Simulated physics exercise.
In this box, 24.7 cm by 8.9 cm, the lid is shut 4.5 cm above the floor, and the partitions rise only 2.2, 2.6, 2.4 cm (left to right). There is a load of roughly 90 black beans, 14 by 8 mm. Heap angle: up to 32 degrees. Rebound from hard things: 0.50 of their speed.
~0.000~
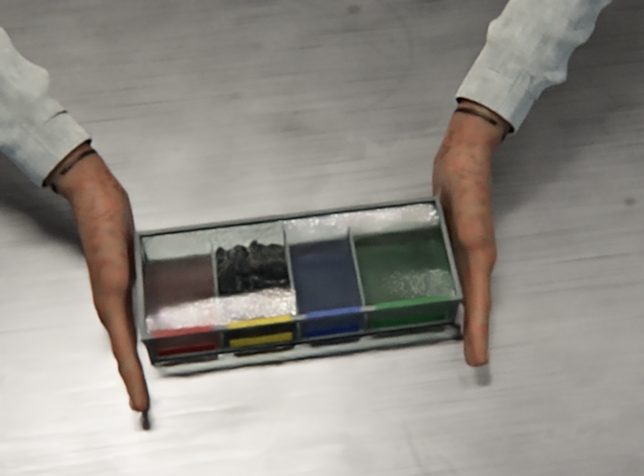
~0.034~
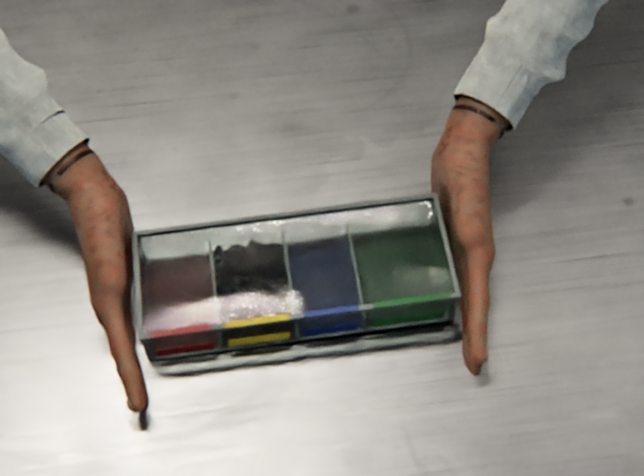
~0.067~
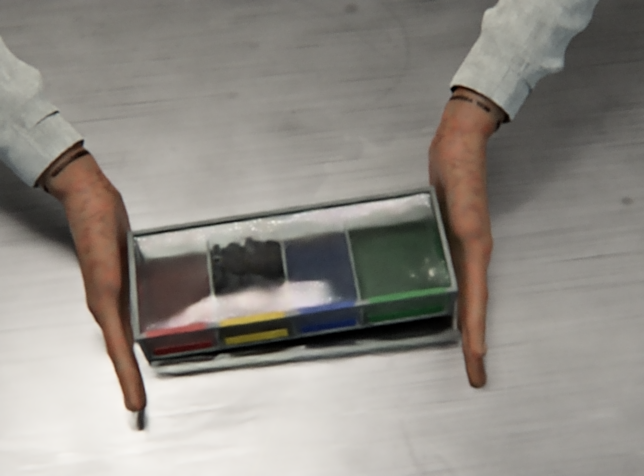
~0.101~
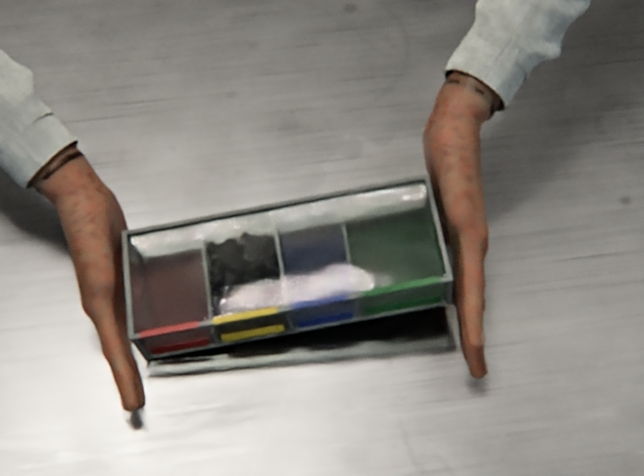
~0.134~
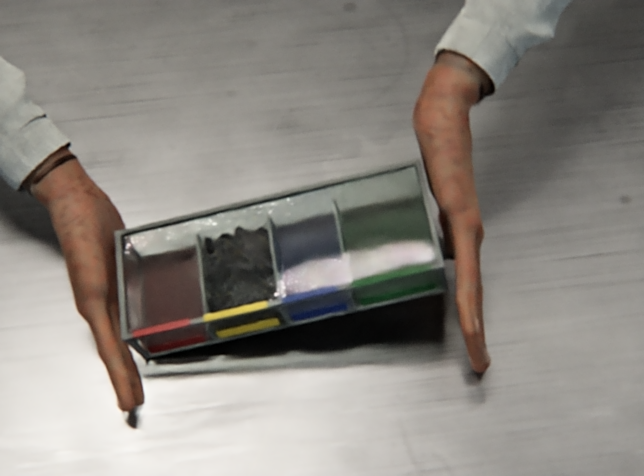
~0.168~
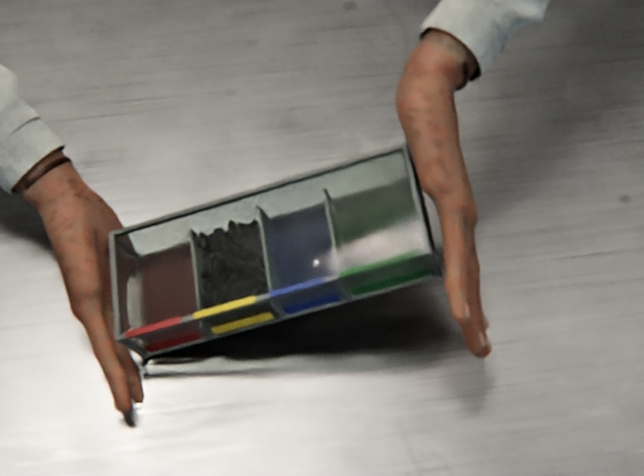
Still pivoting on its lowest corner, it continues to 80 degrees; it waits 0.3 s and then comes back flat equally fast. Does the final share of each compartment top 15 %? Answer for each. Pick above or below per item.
Red compartment = above; blue compartment = below; green compartment = below; yellow compartment = above.
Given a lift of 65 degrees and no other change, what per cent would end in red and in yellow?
Red: 30 per cent; yellow: 70 per cent.
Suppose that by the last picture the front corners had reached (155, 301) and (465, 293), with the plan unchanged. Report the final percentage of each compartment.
Red 0; blue 5; green 50; yellow 45.
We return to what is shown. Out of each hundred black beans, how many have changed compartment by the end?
60 percent.
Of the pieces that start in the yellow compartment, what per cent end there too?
Close to 40 in a hundred.
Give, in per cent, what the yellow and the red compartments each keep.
In the yellow compartment 40 percent, in the red 60 percent.
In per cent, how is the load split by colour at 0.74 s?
Red 55 %, blue 0 %, green 0 %, yellow 45 %.
After 0.74 s, tilt 80 degrees; red 55 %, yellow 45 %.
After 1.12 s, tilt 46 degrees; red 60 %, yellow 40 %.
After 1.59 s, tilt 0 degrees; red 60 %, yellow 40 %.
In the end, at 2.0 s, red 60 %, blue 0 %, green 0 %, yellow 40 %.
